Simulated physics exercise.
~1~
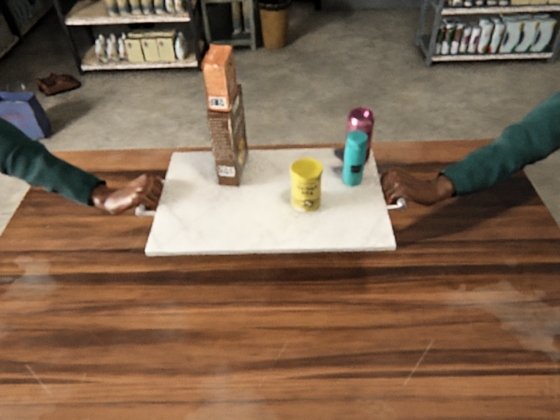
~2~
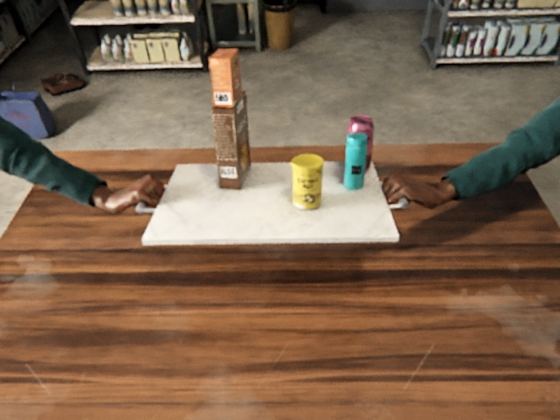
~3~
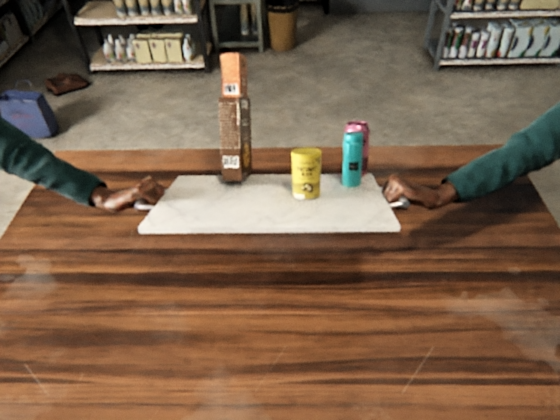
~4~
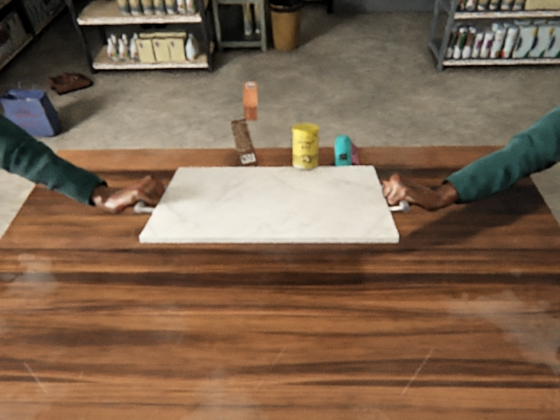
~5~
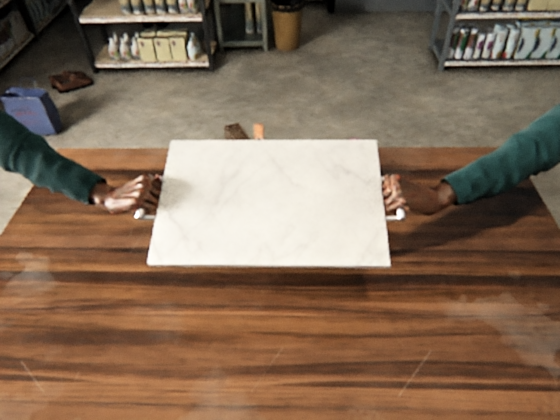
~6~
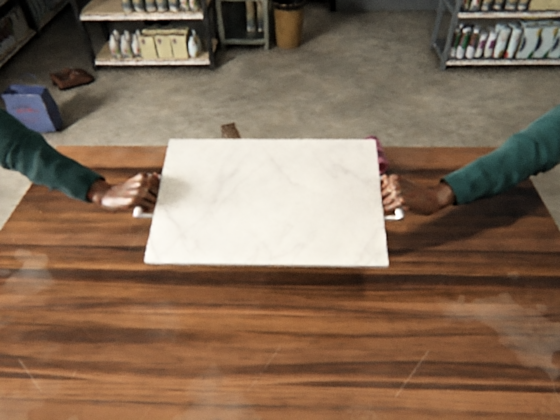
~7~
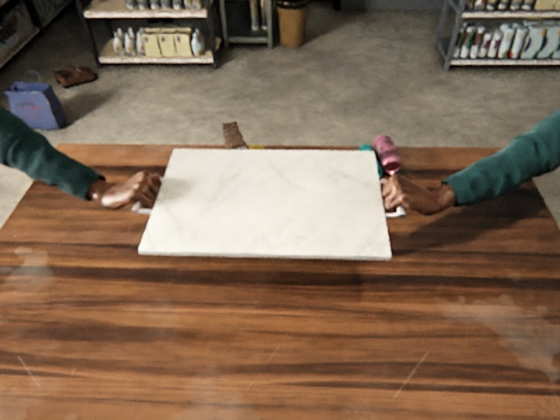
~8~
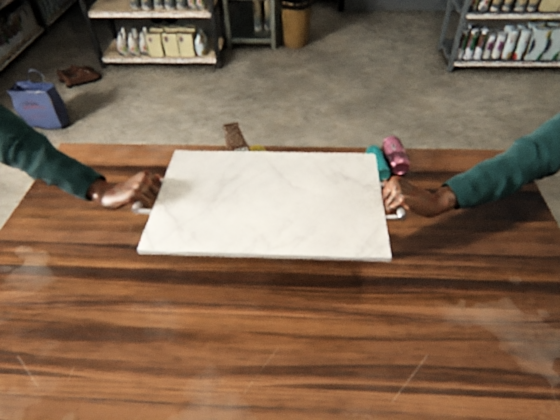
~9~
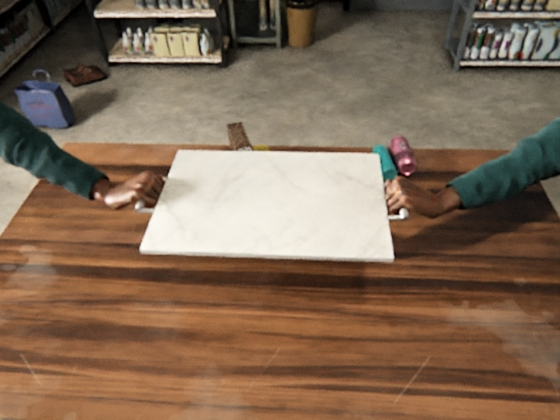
Two green-sleeved hands hold a white, marble-patterned tray over a striped wooden table, seen from above and in front, with stocked shelves and a grey floor behind. On it stand a brown packet with an orange carton on top at the left, a yellow tin right of centre, and a turquoise shaker beside a pink can at the right. The far edge dips, and the stack, shaker and can topple off that side, with the yellow tin following. The tray then tips toward the viewer and levels out empty, as the can and shaker roll slightly right and lie behind it.
